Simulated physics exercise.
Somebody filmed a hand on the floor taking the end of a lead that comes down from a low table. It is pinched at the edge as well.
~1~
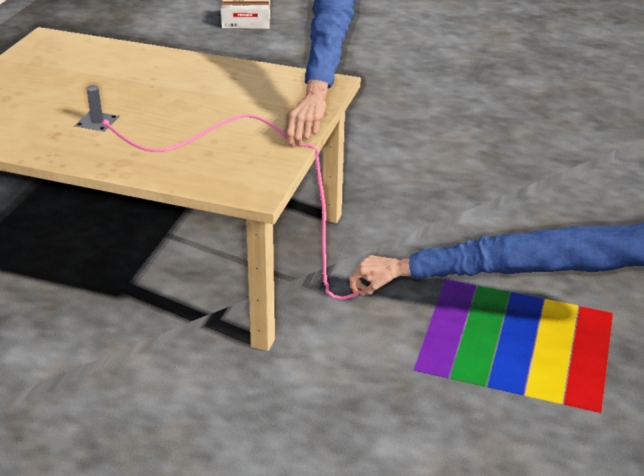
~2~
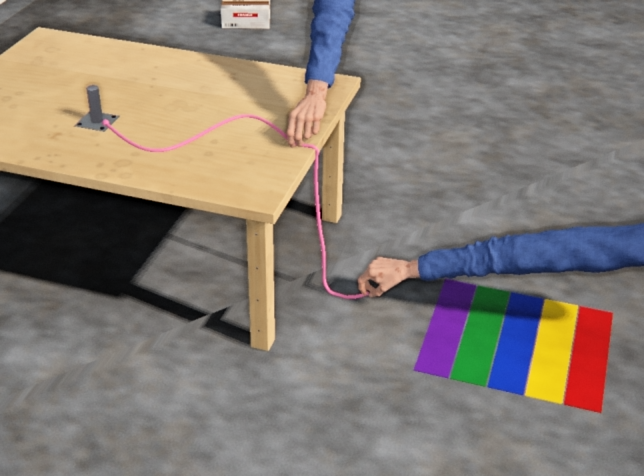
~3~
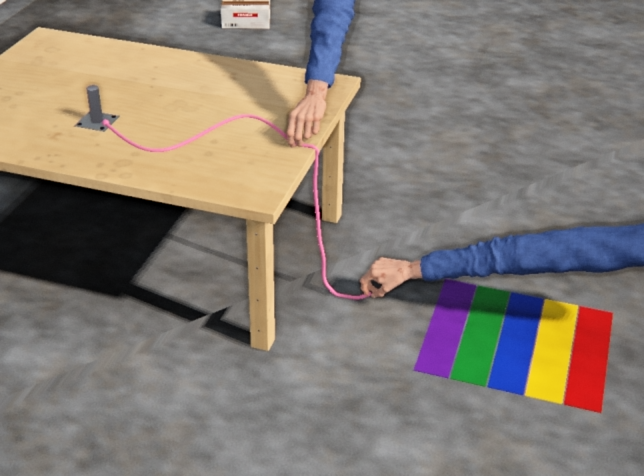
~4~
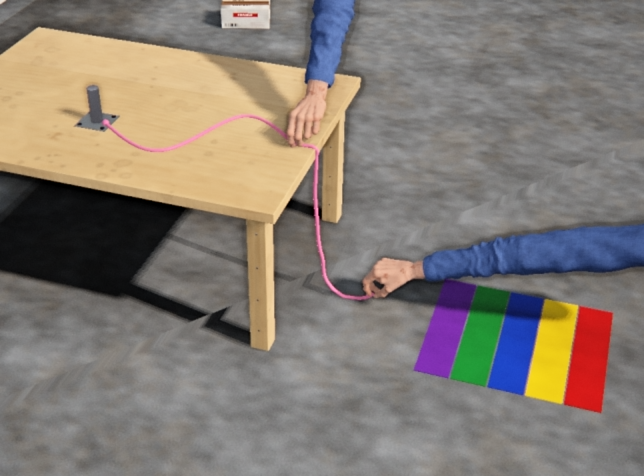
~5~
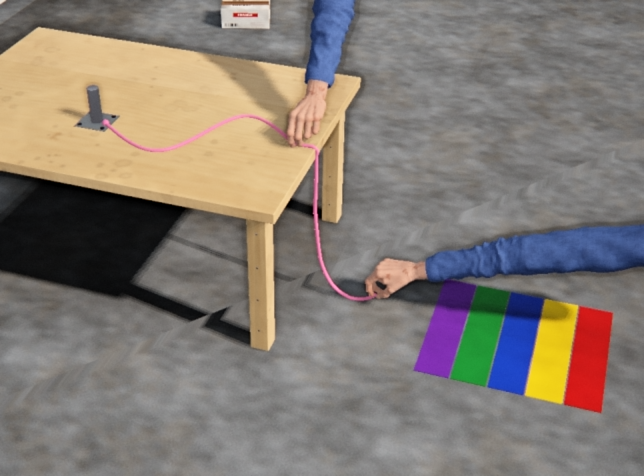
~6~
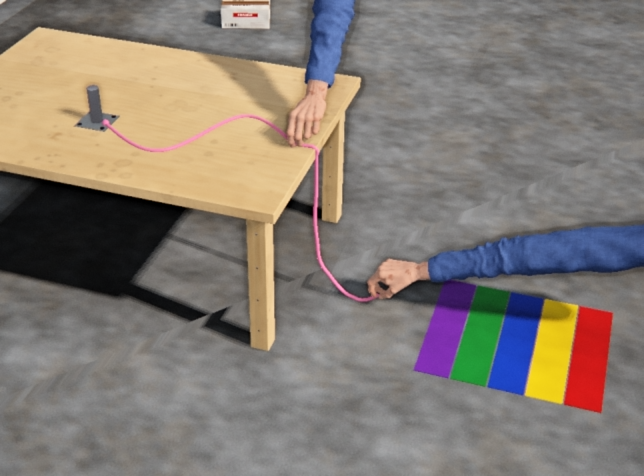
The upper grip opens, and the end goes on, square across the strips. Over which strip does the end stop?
The end stops over the yellow strip.
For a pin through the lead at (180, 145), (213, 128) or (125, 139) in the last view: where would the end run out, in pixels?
Try by try, around (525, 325), (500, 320) and (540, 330).
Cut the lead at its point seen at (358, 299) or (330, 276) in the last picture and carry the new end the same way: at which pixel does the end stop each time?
Near (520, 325) and (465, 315).
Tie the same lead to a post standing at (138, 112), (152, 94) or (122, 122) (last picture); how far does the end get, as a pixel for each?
Try by try, around (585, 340), (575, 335) and (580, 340).
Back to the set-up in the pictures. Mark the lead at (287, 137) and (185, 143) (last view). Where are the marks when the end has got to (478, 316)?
The first at (324, 187), the second at (213, 135).
Soon after, end near (477, 316); over green.
Then, end near (524, 326); over blue.
At full stretch, end near (553, 332); over yellow. It gets as far as the yellow strip.
